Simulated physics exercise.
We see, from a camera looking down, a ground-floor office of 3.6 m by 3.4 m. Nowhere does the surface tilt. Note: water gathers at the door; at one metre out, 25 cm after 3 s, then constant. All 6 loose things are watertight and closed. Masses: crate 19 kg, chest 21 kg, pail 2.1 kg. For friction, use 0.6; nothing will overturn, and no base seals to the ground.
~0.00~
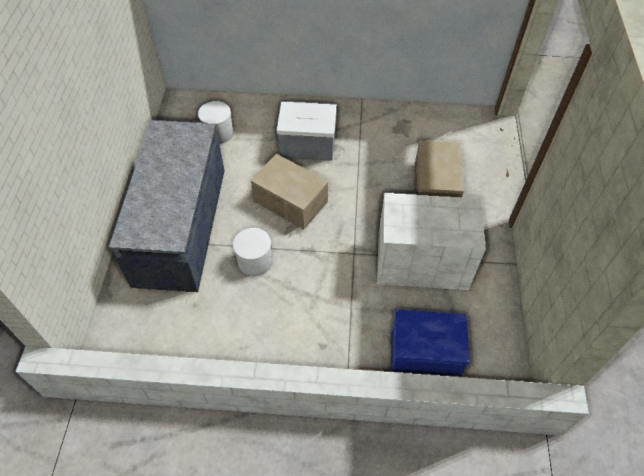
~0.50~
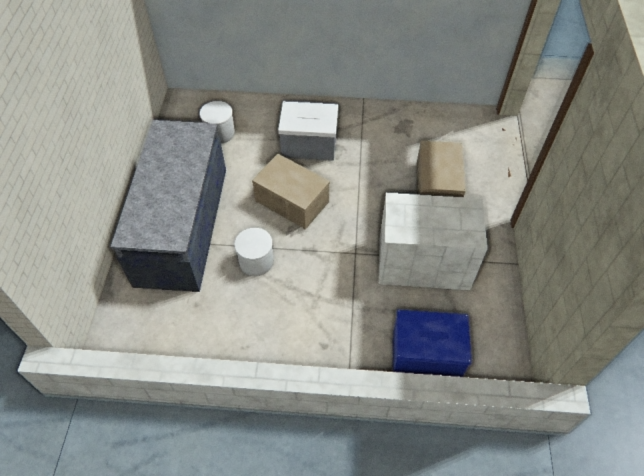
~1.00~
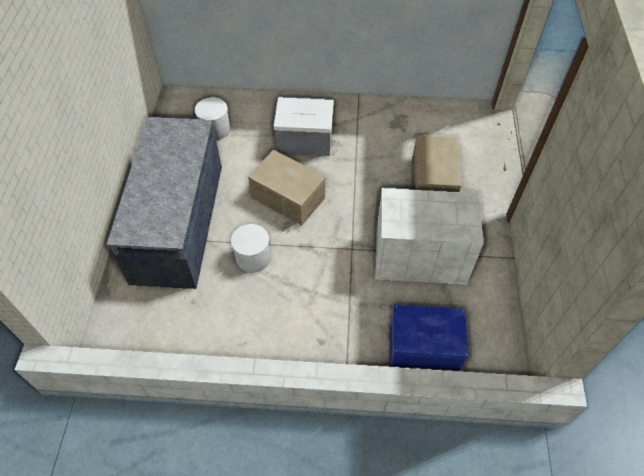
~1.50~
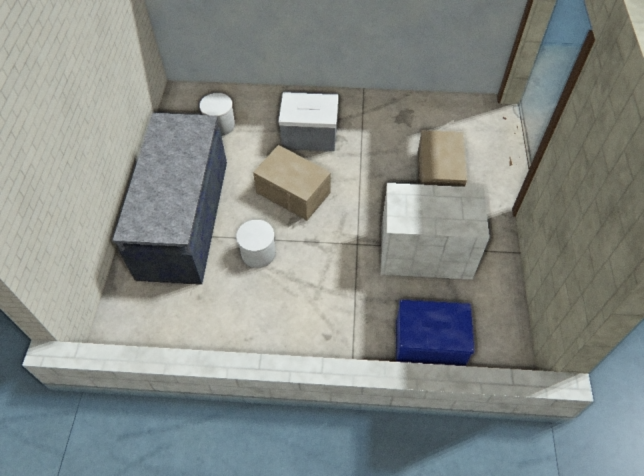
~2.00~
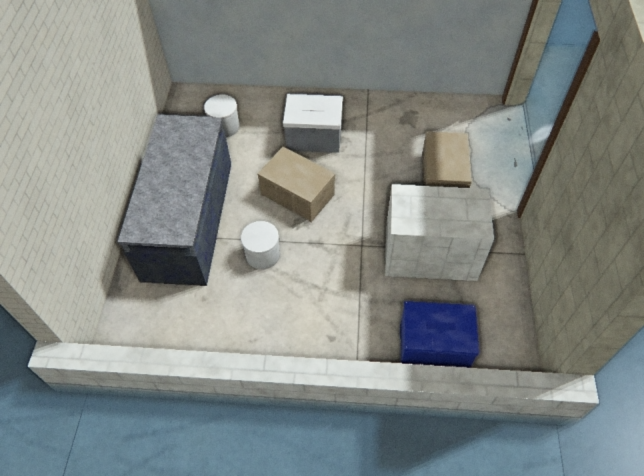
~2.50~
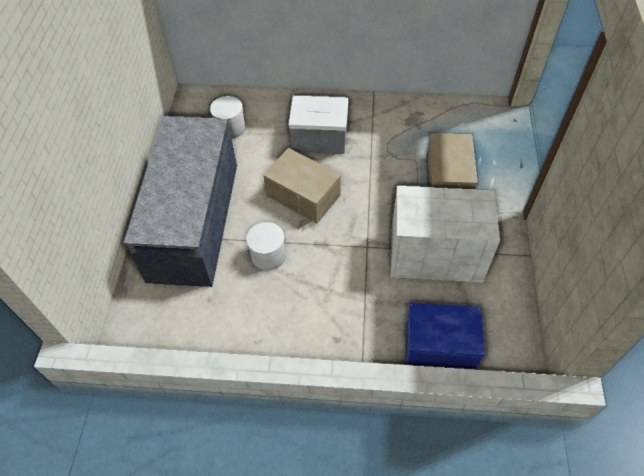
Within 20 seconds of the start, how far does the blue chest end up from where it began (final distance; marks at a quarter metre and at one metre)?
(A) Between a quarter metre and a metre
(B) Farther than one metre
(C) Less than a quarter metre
Answer: A.
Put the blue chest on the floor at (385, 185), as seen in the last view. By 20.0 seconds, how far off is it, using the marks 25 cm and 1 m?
Well, it gets shoved far.
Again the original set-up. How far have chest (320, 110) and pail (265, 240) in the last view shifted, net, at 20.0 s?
One is off by 200 cm, the other by 250 cm, in the order asked.
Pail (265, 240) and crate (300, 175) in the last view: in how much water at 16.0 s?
Roughly 26 and 26 cm.
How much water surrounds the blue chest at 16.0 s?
24 cm, roughly.
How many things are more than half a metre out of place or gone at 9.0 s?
By then the count is 6.
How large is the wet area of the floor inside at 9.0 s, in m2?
Flooded: Near 11.0 m2.
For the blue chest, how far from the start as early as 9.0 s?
I'd guess some 50 cm by then.
After 4.0 s the blue chest is near (446, 328), 0.0 m from its start, aground; 0 afloat.
After 9.0 s the blue chest is near (514, 310), 0.5 m from its start, afloat; 6 afloat.
After 16.0 s the blue chest is near (517, 269), 0.7 m from its start, afloat; 6 afloat.
After 20.0 s the blue chest is near (518, 267), 0.7 m from its start, afloat; 6 afloat.
